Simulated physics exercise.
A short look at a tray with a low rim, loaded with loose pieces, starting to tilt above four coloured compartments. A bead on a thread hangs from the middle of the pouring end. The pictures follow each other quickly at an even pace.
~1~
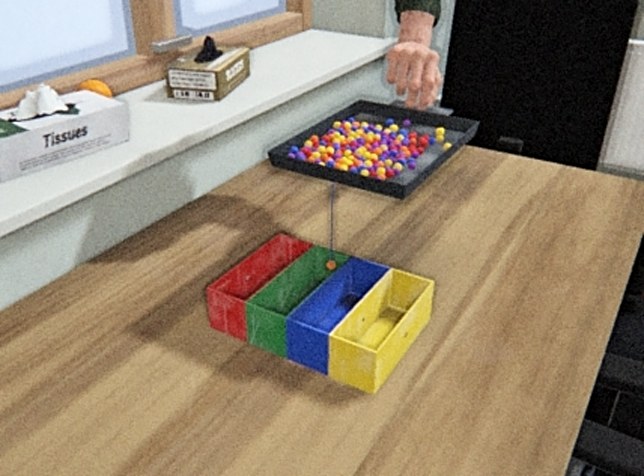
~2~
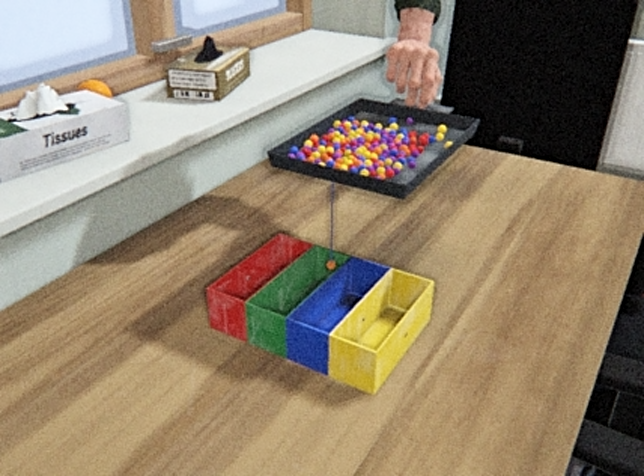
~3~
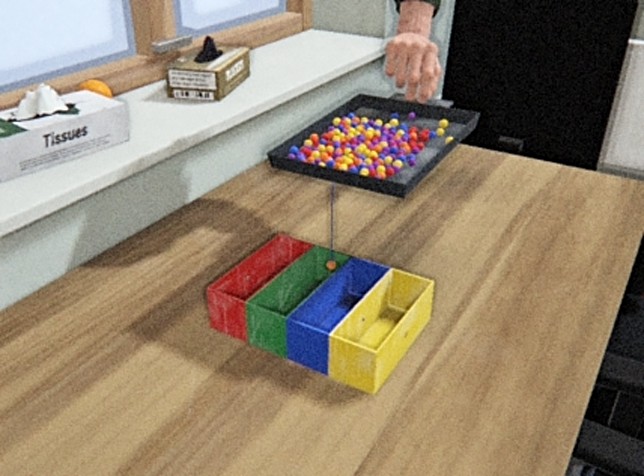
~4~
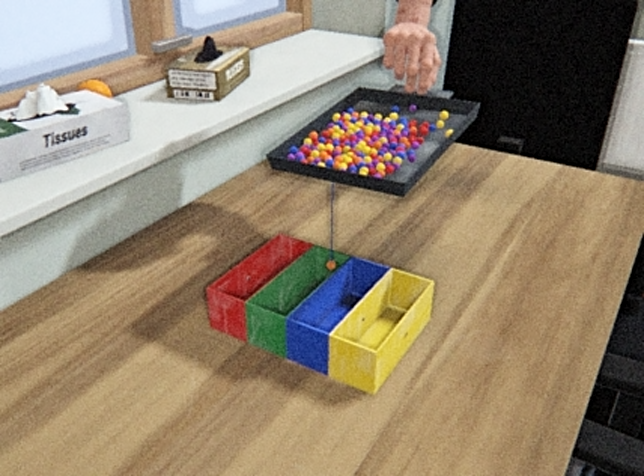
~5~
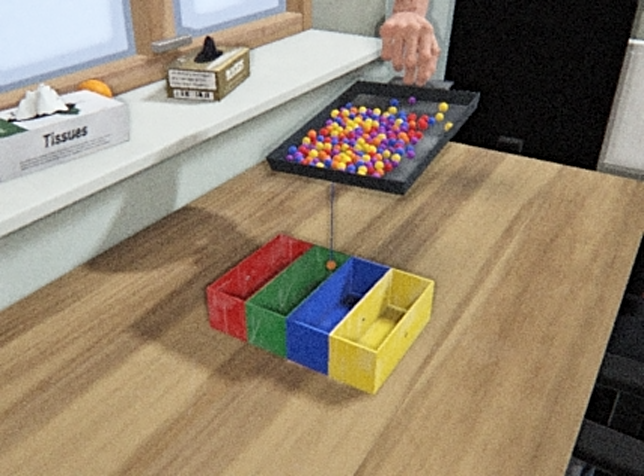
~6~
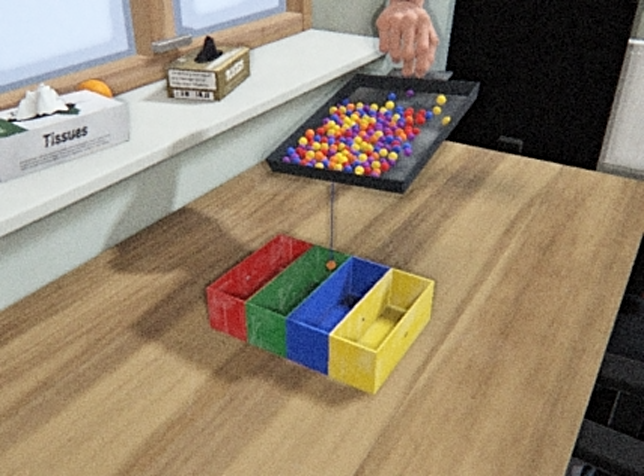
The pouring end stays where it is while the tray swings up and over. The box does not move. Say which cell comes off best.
Most goes to the red cell.
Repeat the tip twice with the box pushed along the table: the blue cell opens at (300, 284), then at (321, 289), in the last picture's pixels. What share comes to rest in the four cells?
In turn 100 and 100 in a hundred.
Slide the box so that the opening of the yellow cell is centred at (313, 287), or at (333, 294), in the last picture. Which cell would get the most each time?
At the first place the blue cell, at the second the cell in green.
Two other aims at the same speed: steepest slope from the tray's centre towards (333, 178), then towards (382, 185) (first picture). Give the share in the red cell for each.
Near 40 % and 0 %.
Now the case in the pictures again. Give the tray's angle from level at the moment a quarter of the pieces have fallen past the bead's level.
Roughly 85°.
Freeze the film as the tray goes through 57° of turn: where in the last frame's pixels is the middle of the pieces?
Roughly at (322, 134).
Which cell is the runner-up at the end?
The runner-up: The green one.
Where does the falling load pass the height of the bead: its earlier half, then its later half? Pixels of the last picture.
At about (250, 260), then at (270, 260).
Soon after the last picture, tray tipped steeply; all on the tray.
A little later, tray tipped right over; a small part on the tray; about half in the red cell; a small part in the green cell; a stray few in the blue cell; about a quarter falling or outside the box.
Later still, tray tipped past a quarter turn; about two thirds in the red cell; about a quarter in the green cell; a stray few in the blue cell; a small part falling or outside the box.
At rest, tray tipped past a quarter turn; about two thirds in the red cell; about a quarter in the green cell; a stray few in the blue cell; none in the yellow cell; a small part outside the box.
